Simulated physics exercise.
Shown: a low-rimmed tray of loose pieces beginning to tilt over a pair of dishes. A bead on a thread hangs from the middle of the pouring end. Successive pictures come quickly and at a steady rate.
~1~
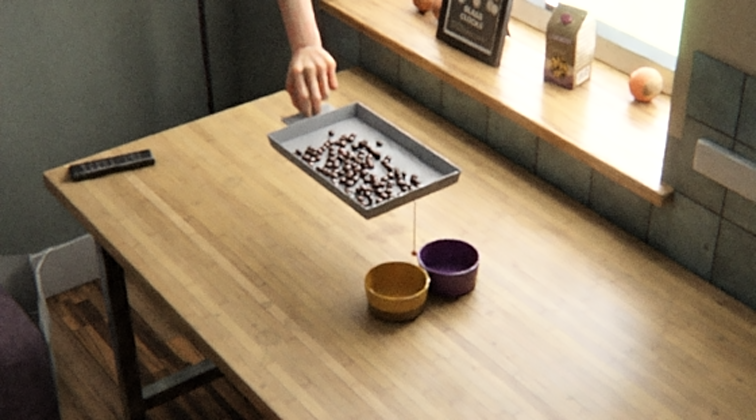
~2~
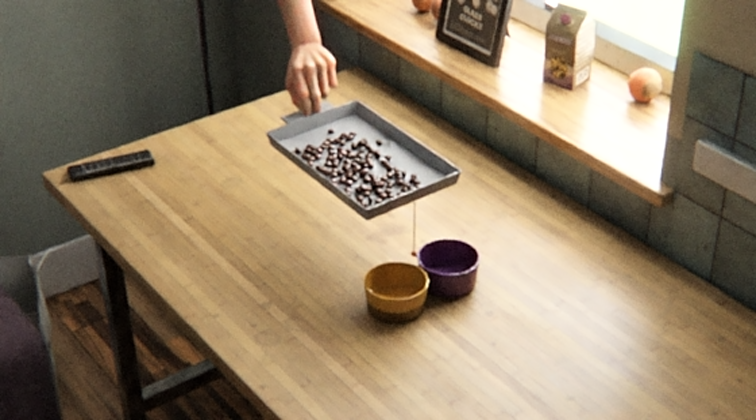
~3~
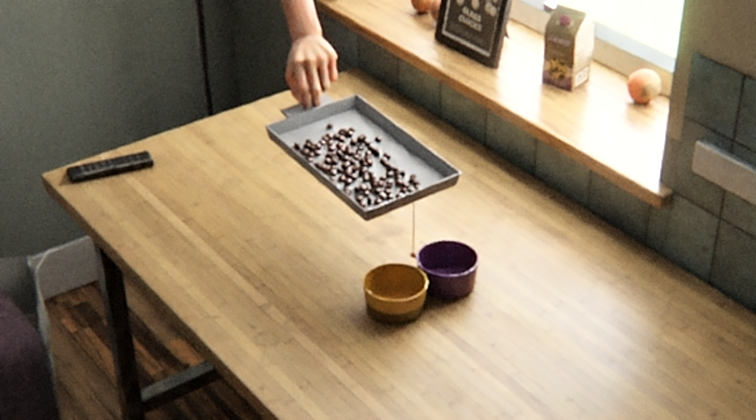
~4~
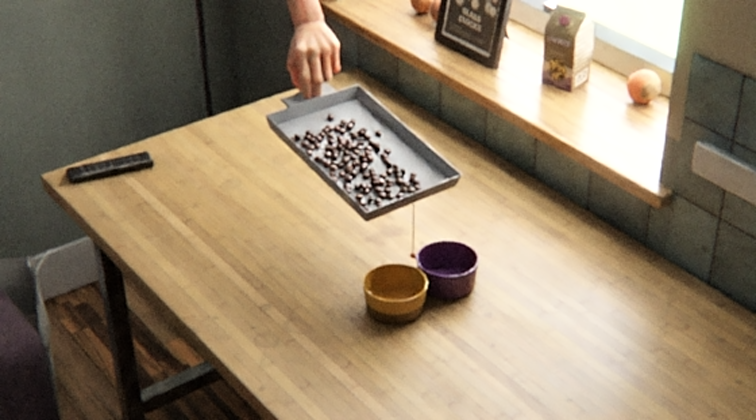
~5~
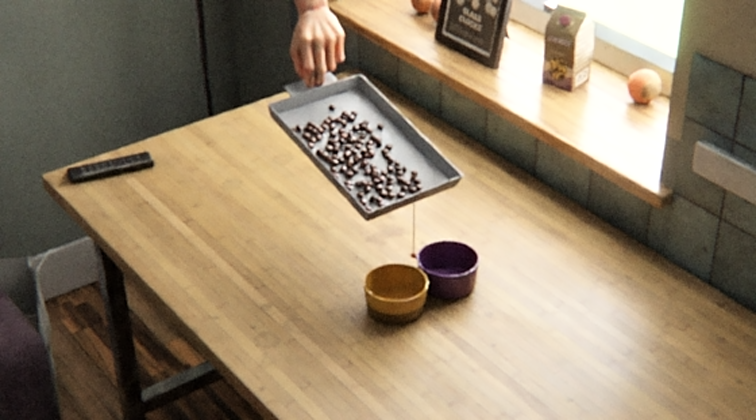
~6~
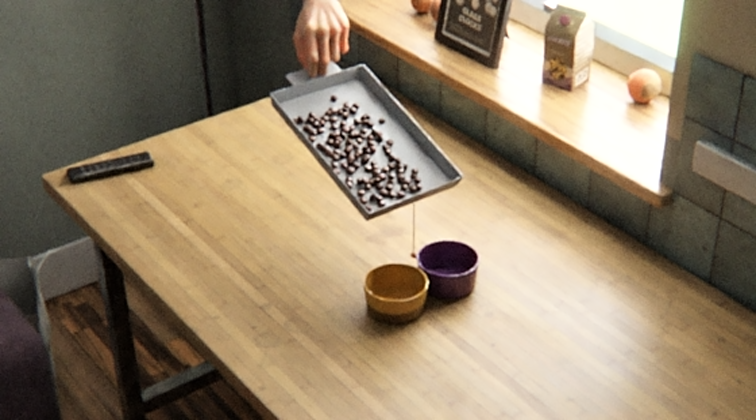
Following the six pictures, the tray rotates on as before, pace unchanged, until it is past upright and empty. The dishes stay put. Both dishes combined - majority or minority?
Majority.
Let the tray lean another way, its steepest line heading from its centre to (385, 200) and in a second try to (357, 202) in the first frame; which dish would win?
So, first the left-side one, then the left-side one.
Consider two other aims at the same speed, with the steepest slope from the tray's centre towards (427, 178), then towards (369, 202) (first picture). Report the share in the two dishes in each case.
I'd say roughly 80 percent with the first slope, 70 percent with the other.
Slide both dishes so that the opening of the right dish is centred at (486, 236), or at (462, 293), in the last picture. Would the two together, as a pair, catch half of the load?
Taking them in turn, it's short of half and then short of half.
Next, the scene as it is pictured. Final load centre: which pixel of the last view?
Around (439, 291), give or take.
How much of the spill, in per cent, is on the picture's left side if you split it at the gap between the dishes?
Around 10 per cent, give or take.
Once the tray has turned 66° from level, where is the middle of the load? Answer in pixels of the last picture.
Near (414, 193).
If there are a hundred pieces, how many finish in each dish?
Left dish 30 per cent; right dish 40 per cent.
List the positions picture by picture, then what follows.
The first frame shows corners of the pouring end near (367, 207) and (458, 170), level; middle of the load near (357, 170), flat chocolate drops; left dish near (416, 305); right dish near (468, 281); bead on its thread near (414, 253).
The second frame shows corners of the pouring end near (367, 207) and (457, 170), level; middle of the load near (357, 169).
The third frame shows corners of the pouring end near (367, 209) and (457, 172), tipped barely, level across its low end; middle of the load near (356, 167).
The fourth frame shows corners of the pouring end near (367, 209) and (458, 174), tipped a little, level across its low end; middle of the load near (356, 162).
The fifth frame shows corners of the pouring end near (369, 210) and (459, 174), tipped a little, level across its low end; middle of the load near (357, 157).
The sixth frame shows corners of the pouring end near (370, 210) and (460, 175), tipped clearly, level across its low end; middle of the load near (359, 153); left dish near (415, 307); right dish near (468, 283).
Shortly afterwards, tray tipped steeply; all but a few on the tray; only a few in the air.
Next, tray tipped past a quarter turn; near half on the tray; a little in the left dish; a little in the right dish; a little outside both; near a quarter in the air.
Some moments later, tray tipped past a quarter turn; near a third in the left dish; near a third in the right dish; near a quarter outside both.
In the end, tray tipped past a quarter turn; near a third in the left dish; near a third in the right dish; near a quarter outside both.
